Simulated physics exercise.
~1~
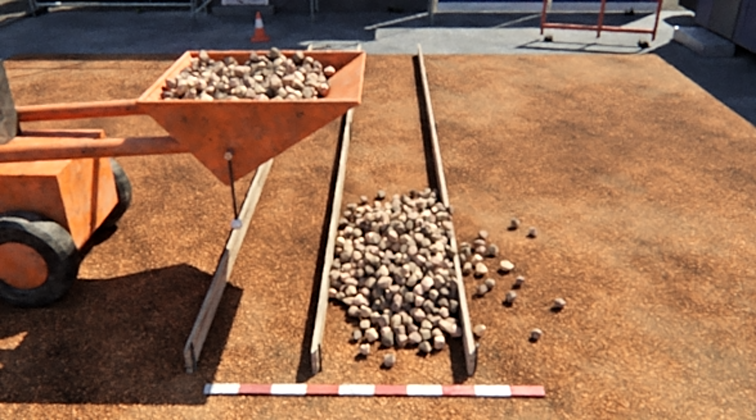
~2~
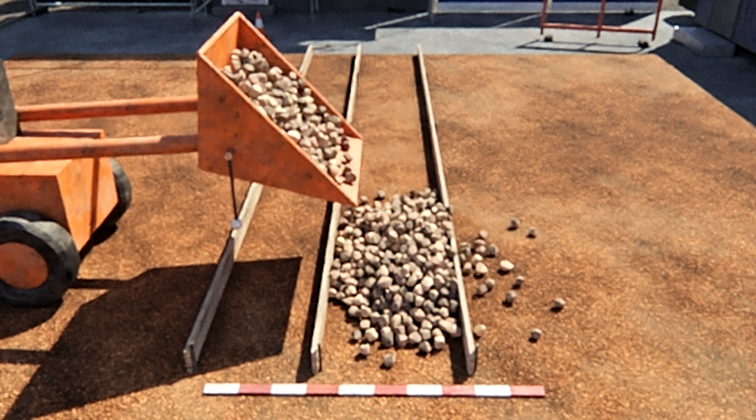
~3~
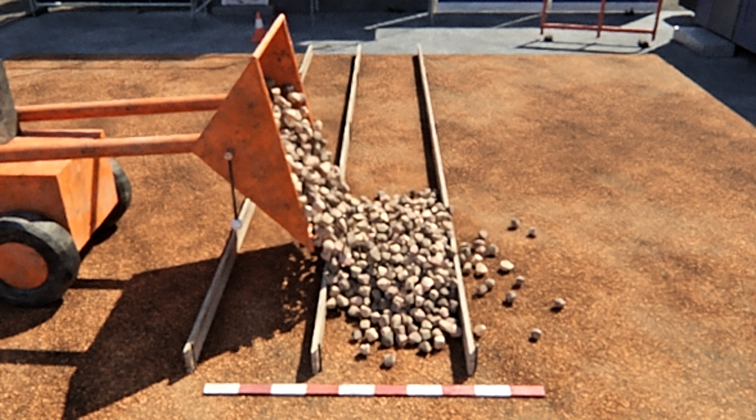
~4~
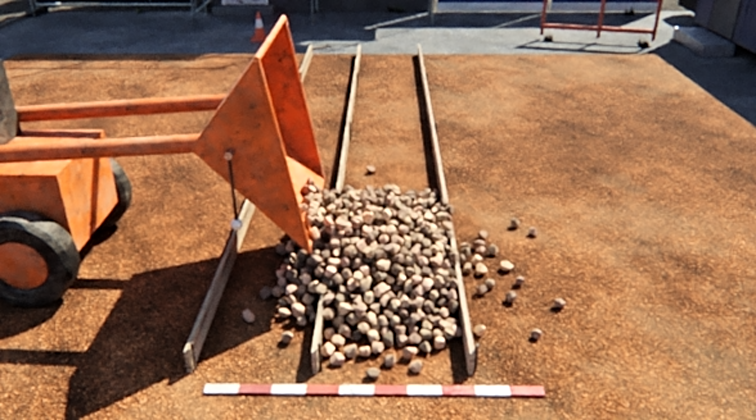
Orange loader bucket tipping stones onto an earlier heap between wooden boards, some spilling into the left bay, then staying tilted.
